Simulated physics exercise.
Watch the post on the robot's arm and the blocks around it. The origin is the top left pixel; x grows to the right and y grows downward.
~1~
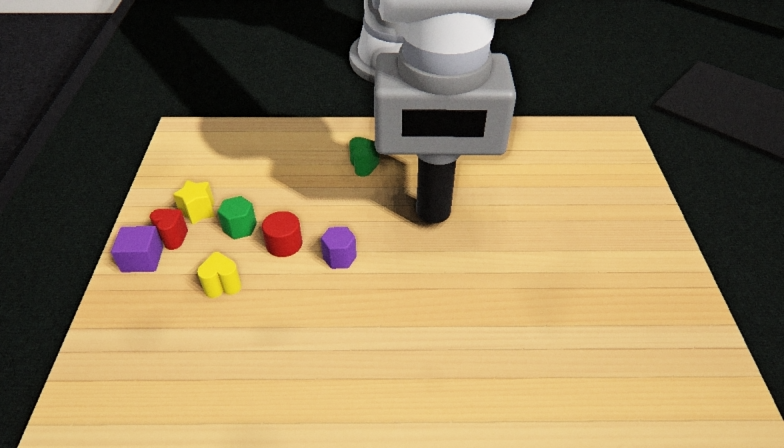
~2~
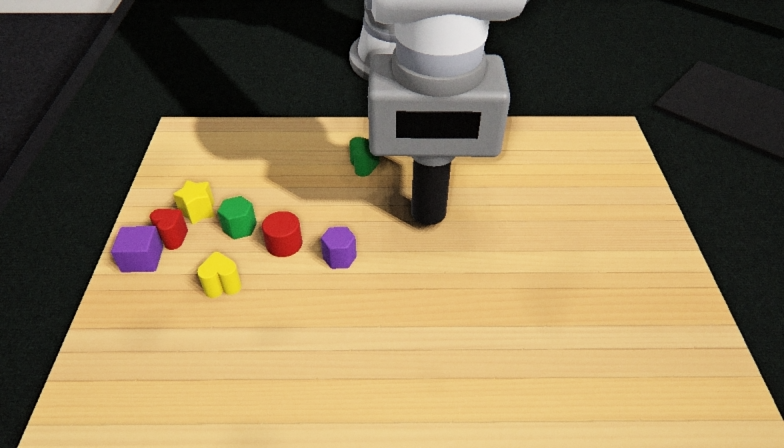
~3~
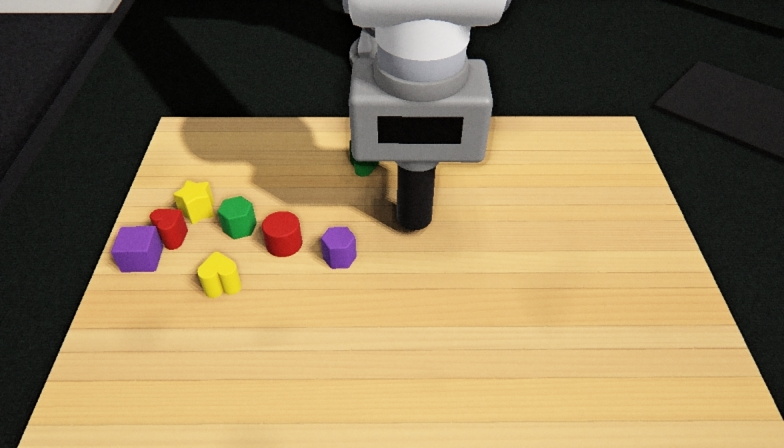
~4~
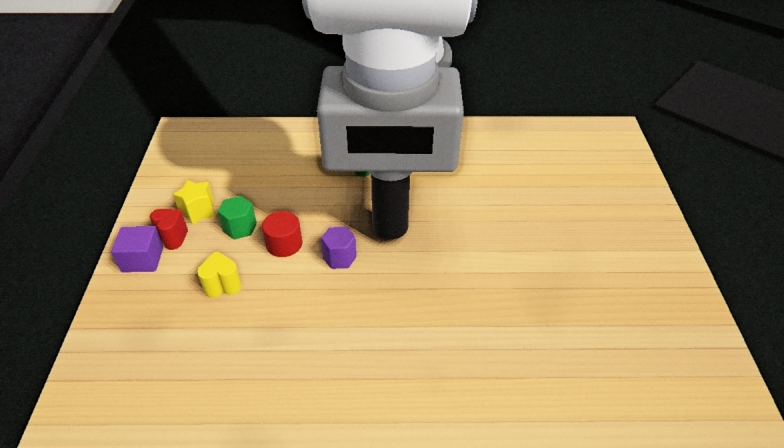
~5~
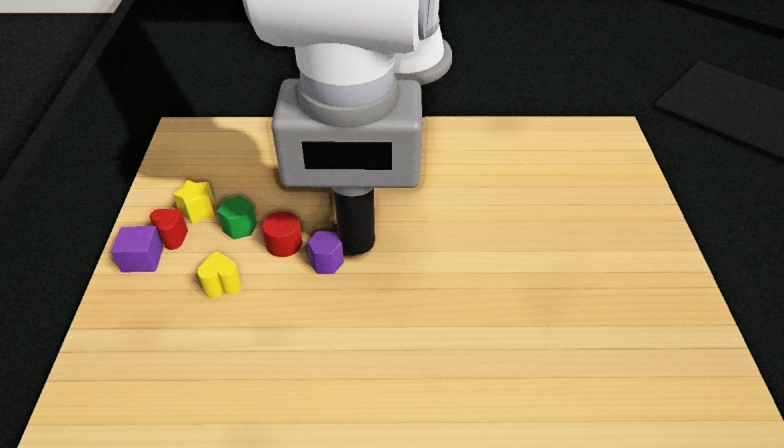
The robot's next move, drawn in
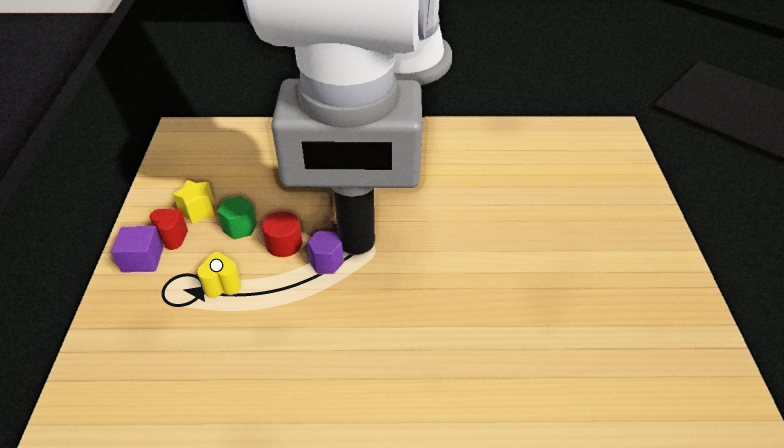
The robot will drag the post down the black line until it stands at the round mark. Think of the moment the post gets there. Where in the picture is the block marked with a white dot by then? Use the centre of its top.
Its top middle is near (139, 265).
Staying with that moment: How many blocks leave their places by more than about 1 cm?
The number is two.
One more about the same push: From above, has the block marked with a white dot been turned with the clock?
Answer: Yes.
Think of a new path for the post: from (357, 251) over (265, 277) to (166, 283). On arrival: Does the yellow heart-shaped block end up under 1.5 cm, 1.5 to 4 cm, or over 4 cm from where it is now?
I'd go with over 4 cm for this block.
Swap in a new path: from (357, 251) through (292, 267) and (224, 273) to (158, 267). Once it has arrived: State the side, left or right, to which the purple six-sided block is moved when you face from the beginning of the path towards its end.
Left-hand side.
Drawn move, from (357, 251) through (307, 280) and (245, 295) to (183, 290); the dot is on the yellow heart-shaped block.
What follows on the original path. One third of the way, post at (305, 272); purple six-sided block at (266, 266), turned 30° clockwise.
Two thirds of the way, post at (242, 286); yellow heart-shaped block at (184, 270), turned 75° clockwise; purple six-sided block at (202, 288).
At the end, post at (179, 281); yellow heart-shaped block at (139, 265), turned 130° clockwise; red cylinder still; purple six-sided block at (154, 299), turned 85° anticlockwise.
